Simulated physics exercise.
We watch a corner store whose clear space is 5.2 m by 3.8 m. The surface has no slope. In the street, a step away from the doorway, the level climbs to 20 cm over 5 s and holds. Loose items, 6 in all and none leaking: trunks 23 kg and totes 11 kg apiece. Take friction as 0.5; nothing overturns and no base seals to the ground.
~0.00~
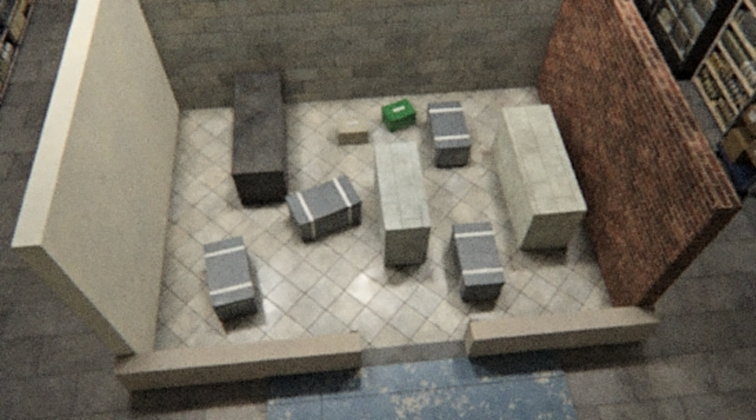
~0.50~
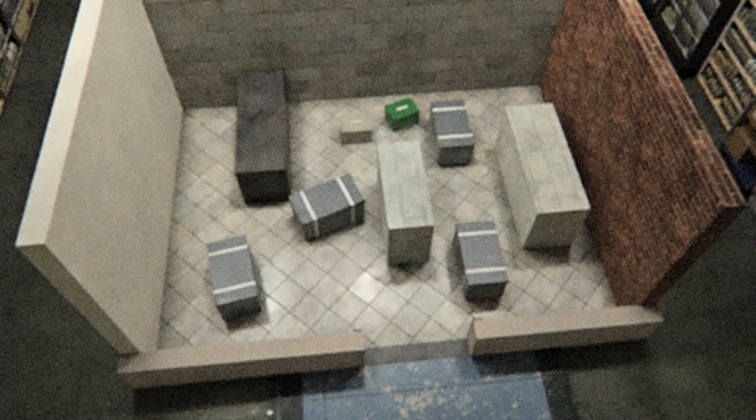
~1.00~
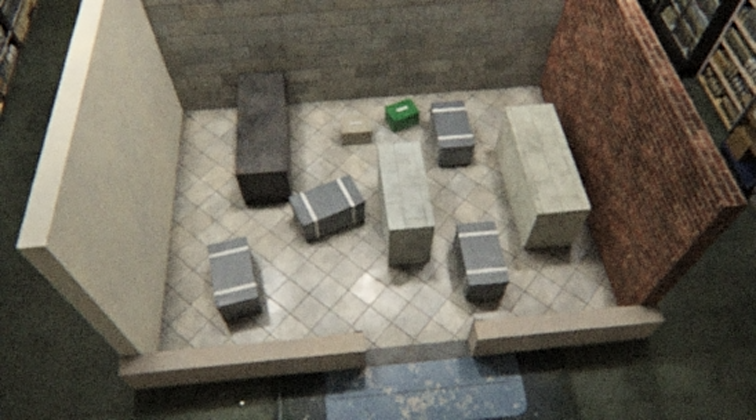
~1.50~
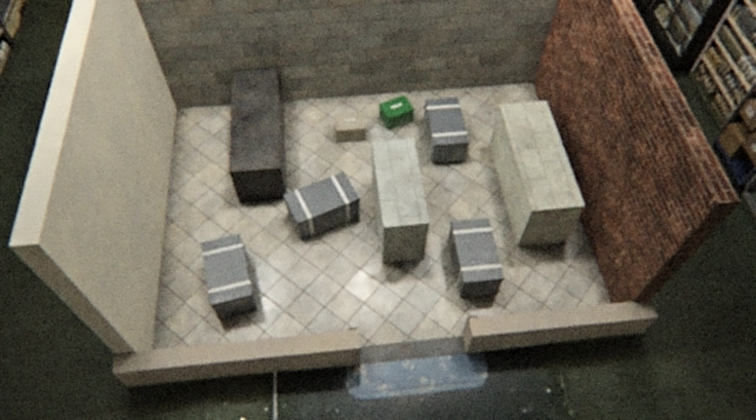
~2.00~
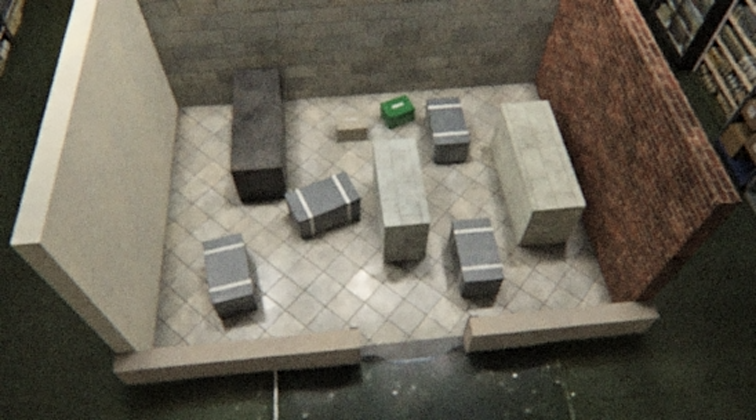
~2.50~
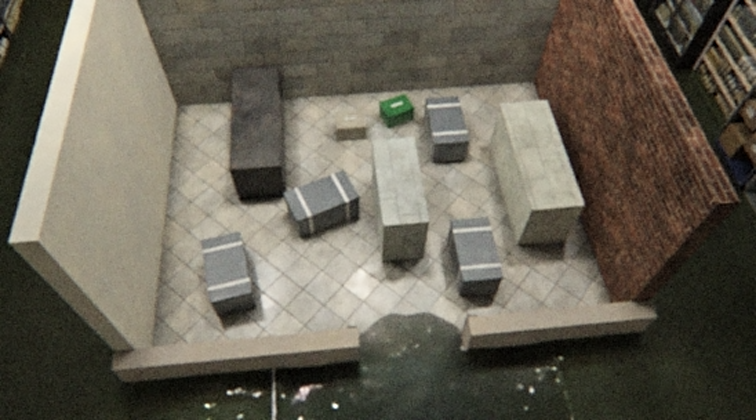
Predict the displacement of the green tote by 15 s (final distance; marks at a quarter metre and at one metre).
Green tote slides a little.
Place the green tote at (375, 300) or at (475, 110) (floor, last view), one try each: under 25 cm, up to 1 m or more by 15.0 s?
In that order: It ends far away; it slides a little.
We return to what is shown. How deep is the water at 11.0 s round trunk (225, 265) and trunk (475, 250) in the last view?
About 6 and 6 cm.
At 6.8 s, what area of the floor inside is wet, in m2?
Some 9.5 m2.
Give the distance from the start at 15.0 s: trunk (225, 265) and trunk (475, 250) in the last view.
In turn: 20 cm, 40 cm.
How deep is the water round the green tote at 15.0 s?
About 9 cm.
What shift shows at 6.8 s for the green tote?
About 0 cm.
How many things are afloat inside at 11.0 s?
At that moment 2.
After 3.5 s the green tote is near (397, 105), 0.0 m from its start, aground; 0 afloat.
After 6.8 s the green tote is near (397, 105), 0.0 m from its start, aground; 0 afloat.
After 11.0 s the green tote is near (396, 104), 0.0 m from its start, aground; 2 afloat.
After 15.0 s the green tote is near (420, 126), 0.5 m from its start, afloat; 6 afloat.
